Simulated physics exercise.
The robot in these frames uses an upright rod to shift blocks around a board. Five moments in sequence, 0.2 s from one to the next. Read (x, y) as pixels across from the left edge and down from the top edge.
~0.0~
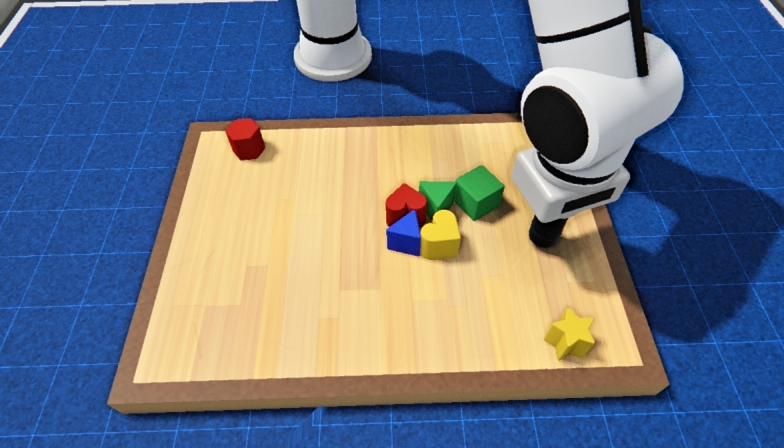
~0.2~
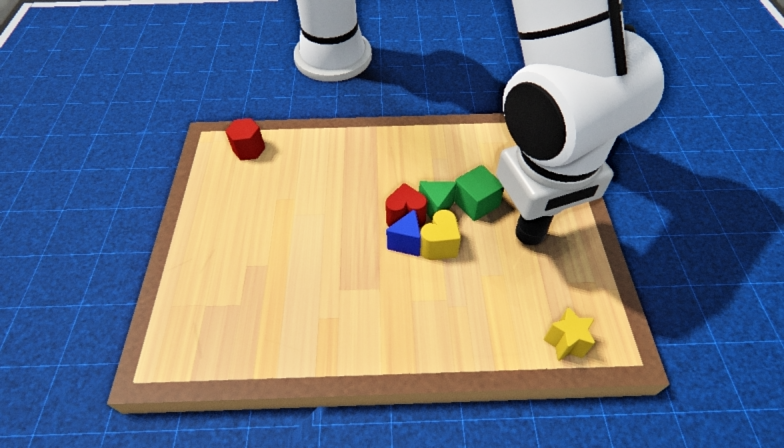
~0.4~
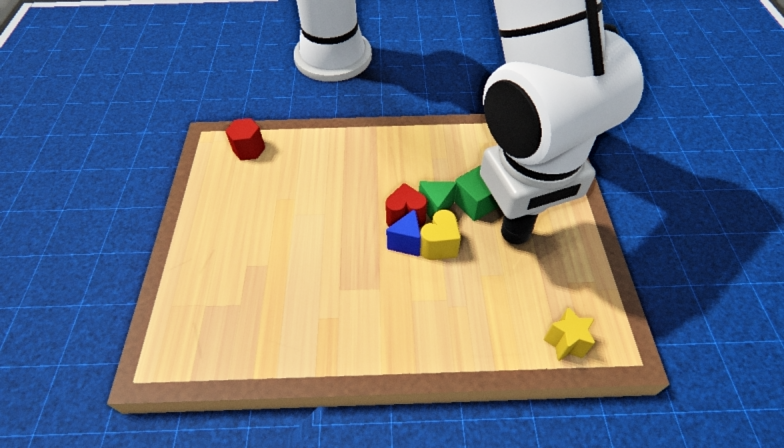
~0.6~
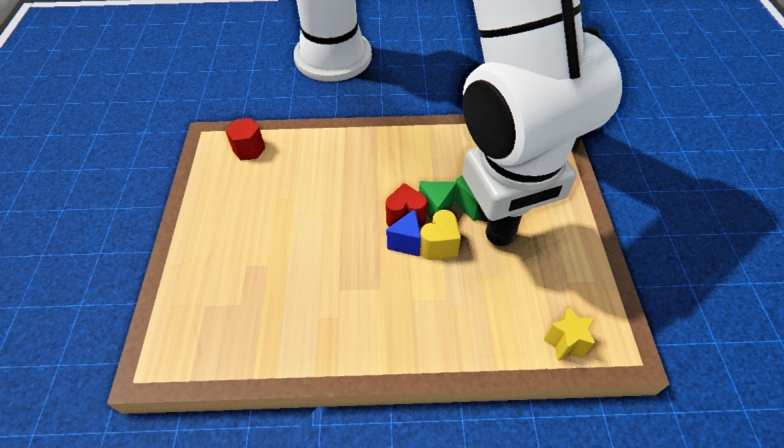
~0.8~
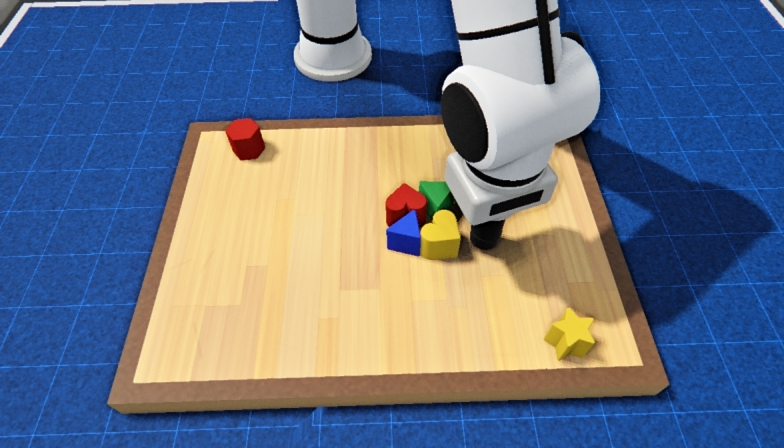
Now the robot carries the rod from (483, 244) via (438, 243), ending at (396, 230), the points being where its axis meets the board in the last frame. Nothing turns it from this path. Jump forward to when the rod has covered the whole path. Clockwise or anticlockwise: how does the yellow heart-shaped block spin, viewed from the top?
Seen from above, counterclockwise.
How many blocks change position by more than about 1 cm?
It will shift three or more blocks.
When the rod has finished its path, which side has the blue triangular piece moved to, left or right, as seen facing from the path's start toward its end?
My prediction: Leftwards.
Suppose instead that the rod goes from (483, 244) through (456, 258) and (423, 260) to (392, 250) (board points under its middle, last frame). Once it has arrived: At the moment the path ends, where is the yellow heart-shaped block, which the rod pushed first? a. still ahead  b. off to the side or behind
Choice a: Still ahead.
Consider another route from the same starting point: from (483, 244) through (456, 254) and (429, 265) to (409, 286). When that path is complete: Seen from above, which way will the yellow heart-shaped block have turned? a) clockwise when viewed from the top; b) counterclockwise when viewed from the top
Choice a: Clockwise when viewed from the top.
On the path given first. One third of the way, rod (453, 241); blue triangular piece (395, 224), turned 40° clockwise; yellow heart-shaped block (423, 229).
Two thirds of the way, rod (424, 234); blue triangular piece (367, 223), turned 35° clockwise; yellow heart-shaped block (395, 227).
At the end, rod (396, 225); red heart-shaped block (388, 184), turned 35° clockwise; blue triangular piece (340, 226), turned 15° clockwise; green triangular piece unmoved; yellow heart-shaped block (369, 224), turned 30° anticlockwise.
